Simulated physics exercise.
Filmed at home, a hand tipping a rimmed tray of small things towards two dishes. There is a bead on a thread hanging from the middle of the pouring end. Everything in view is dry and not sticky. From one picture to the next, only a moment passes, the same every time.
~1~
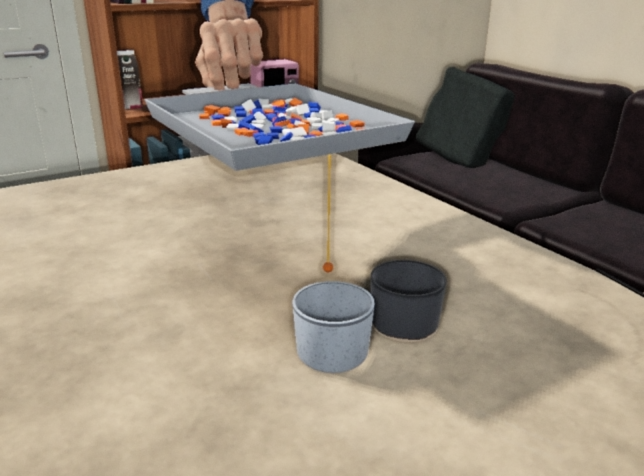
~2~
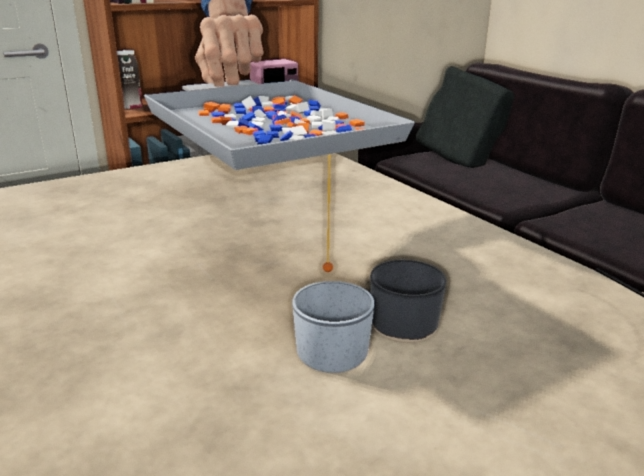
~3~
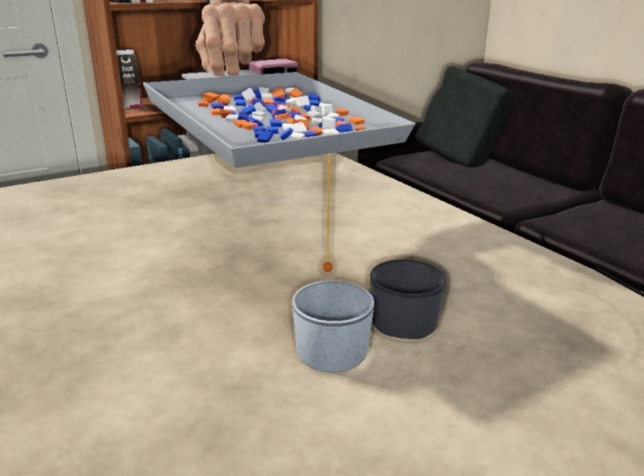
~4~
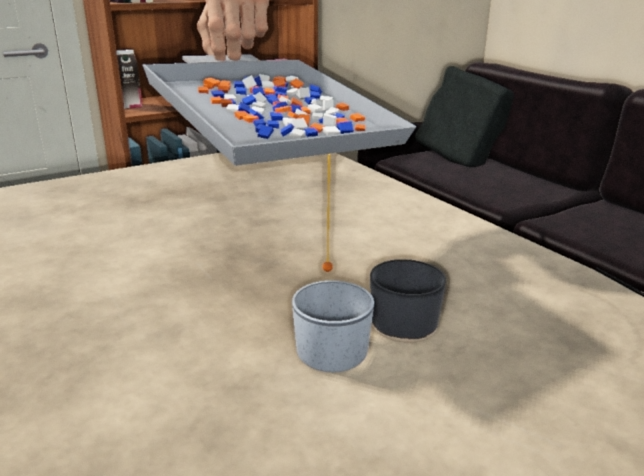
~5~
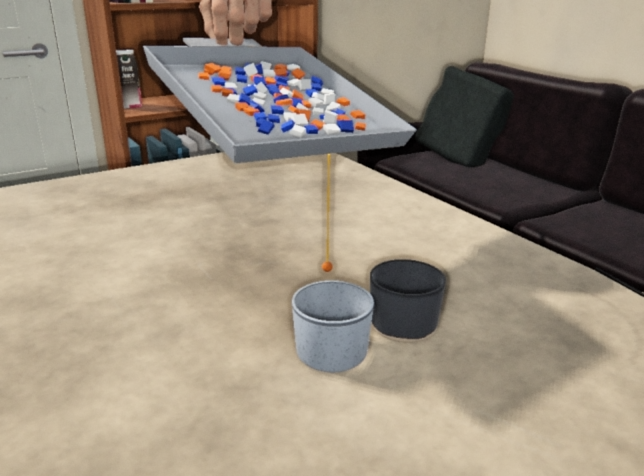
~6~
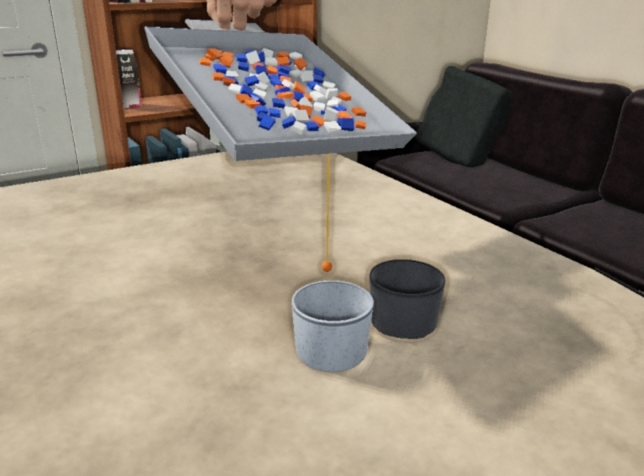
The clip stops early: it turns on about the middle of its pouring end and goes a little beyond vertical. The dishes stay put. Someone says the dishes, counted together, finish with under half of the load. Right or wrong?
Wrong, they hold over half.
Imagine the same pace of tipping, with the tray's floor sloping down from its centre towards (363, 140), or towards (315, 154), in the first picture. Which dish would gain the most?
The first try favours the right of the two, the second the left of the two.
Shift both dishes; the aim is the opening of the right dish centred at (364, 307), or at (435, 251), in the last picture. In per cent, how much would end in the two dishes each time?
I'd expect some 20 percent, and then some 40 percent.
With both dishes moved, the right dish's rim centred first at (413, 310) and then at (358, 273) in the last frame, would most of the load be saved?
The first time it's lower than half, the second time lower than half.
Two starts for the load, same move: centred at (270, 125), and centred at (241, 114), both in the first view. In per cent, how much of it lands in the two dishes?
You'd get near 70 percent first and near 60 percent next.
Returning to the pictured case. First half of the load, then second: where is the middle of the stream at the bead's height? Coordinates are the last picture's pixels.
The opening half passes (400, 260), the closing half (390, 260).
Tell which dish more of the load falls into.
The one at right wins.
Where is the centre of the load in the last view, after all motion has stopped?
Near (401, 319), more or less.
Just after the last frame, tray tipped steeply; every one on the tray.
A moment on, tray tipped past a quarter turn; roughly half on the tray; roughly a quarter in the right dish; about a tenth outside both; roughly a third in the air.
Further on, tray tipped past a quarter turn; about a tenth in the left dish; roughly two thirds in the right dish; roughly a quarter outside both.
When it is over, tray tipped past a quarter turn; about a tenth in the left dish; roughly two thirds in the right dish; roughly a quarter outside both.
